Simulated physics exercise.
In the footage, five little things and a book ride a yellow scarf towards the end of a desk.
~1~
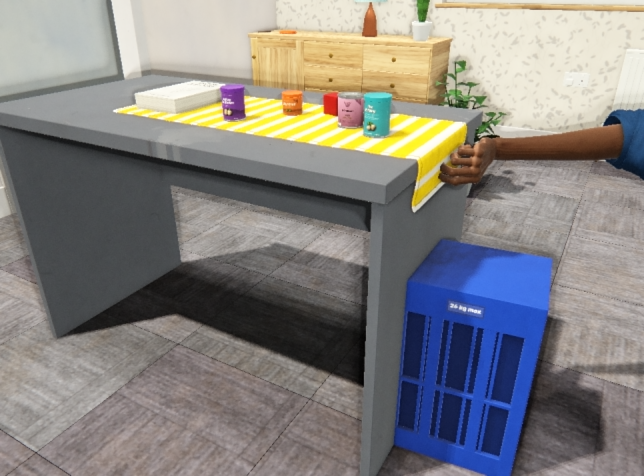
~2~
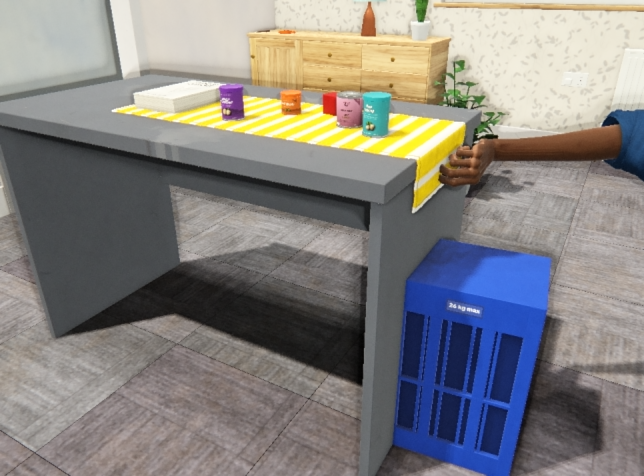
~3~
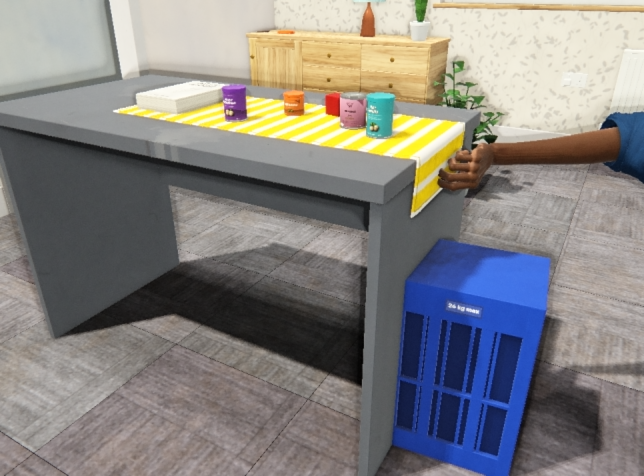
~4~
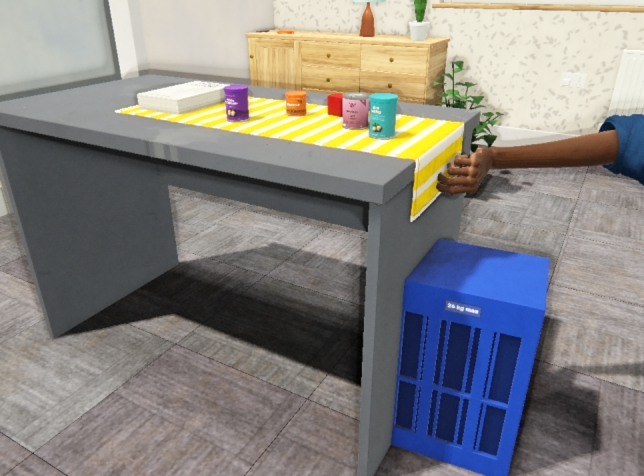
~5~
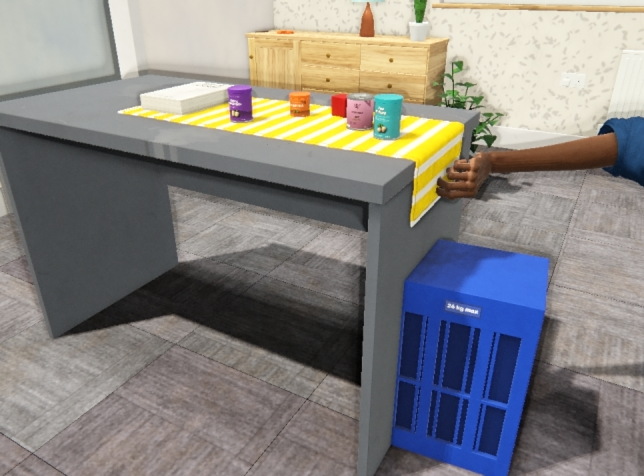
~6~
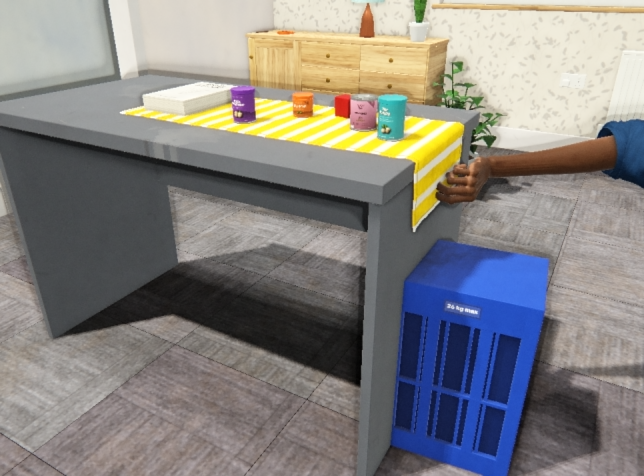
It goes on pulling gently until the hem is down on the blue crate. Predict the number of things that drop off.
The top will end up one item short.
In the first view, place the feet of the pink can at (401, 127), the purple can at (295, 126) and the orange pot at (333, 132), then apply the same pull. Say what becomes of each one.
The pink can will end up off, the purple can will stay where it is, the orange pot will stay where it is.
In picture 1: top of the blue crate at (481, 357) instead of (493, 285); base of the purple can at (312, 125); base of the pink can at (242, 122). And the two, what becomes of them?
Outcome for the purple can: It is lost. Outcome for the pink can: It stays.
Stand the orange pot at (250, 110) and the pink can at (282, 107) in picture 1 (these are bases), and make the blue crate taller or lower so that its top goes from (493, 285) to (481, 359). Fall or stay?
In the end the orange pot is still on top and the pink can is still on top.
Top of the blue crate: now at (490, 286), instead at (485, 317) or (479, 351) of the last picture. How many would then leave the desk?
Then 2 and 3.
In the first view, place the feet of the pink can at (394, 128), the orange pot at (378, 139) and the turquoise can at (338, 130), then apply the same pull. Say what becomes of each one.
Each in turn: The pink can goes down, the orange pot goes down, the turquoise can stays aloft.
Soon after, hem near (433, 240); all still up.
Then, hem on the crate; turquoise can gone.
At rest, hem on the crate; turquoise can gone. The answer is one.
